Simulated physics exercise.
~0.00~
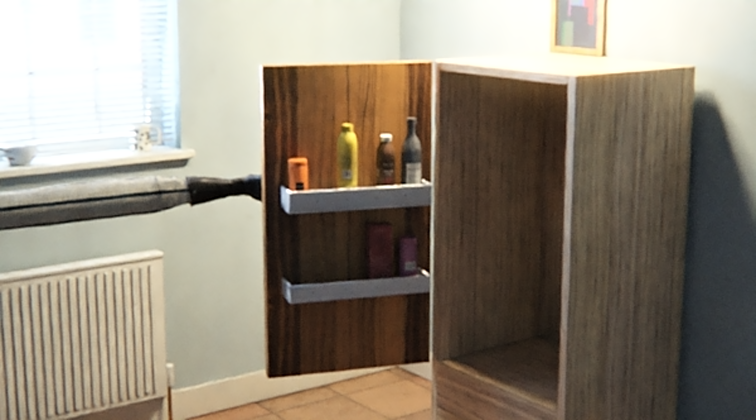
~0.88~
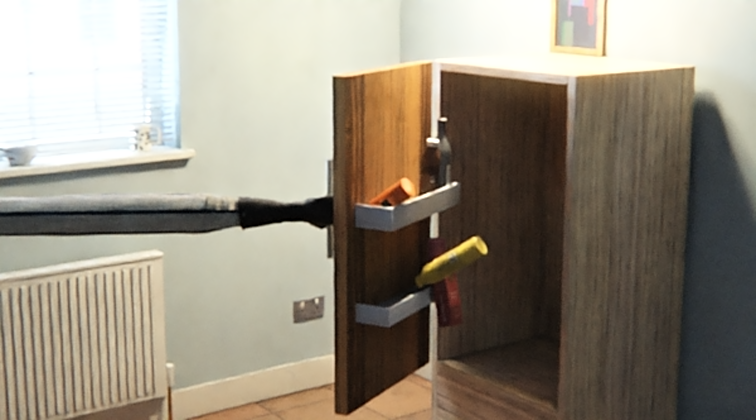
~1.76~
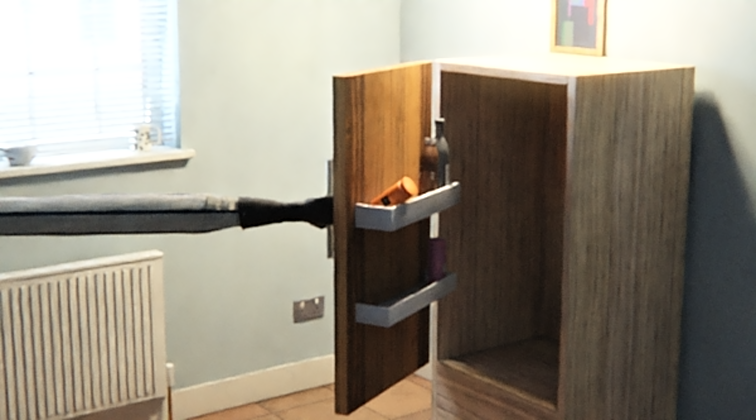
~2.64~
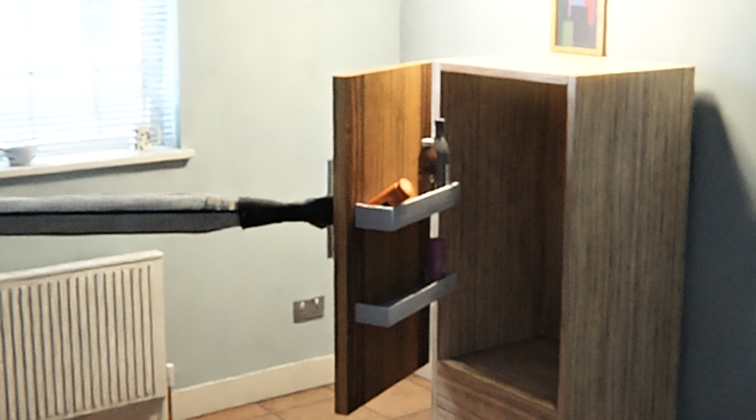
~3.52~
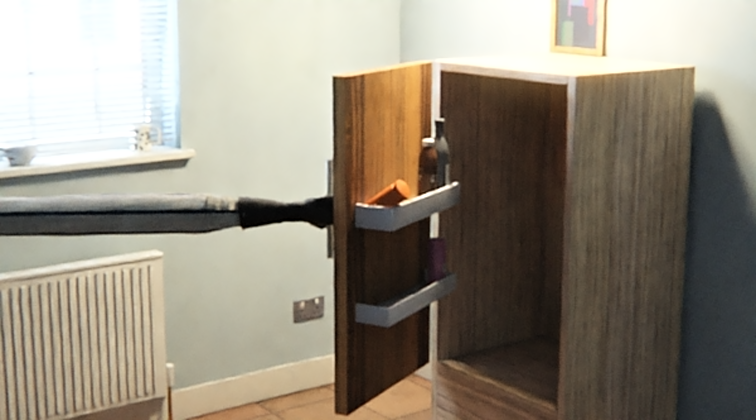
A cupboard door with two racks of bottles and cartons swung partway towards its frame, held by a dark-gripped arm, and stopped, throwing the yellow bottle and red carton out and down from view, while the orange jar ended up tipped over in the upper rack.
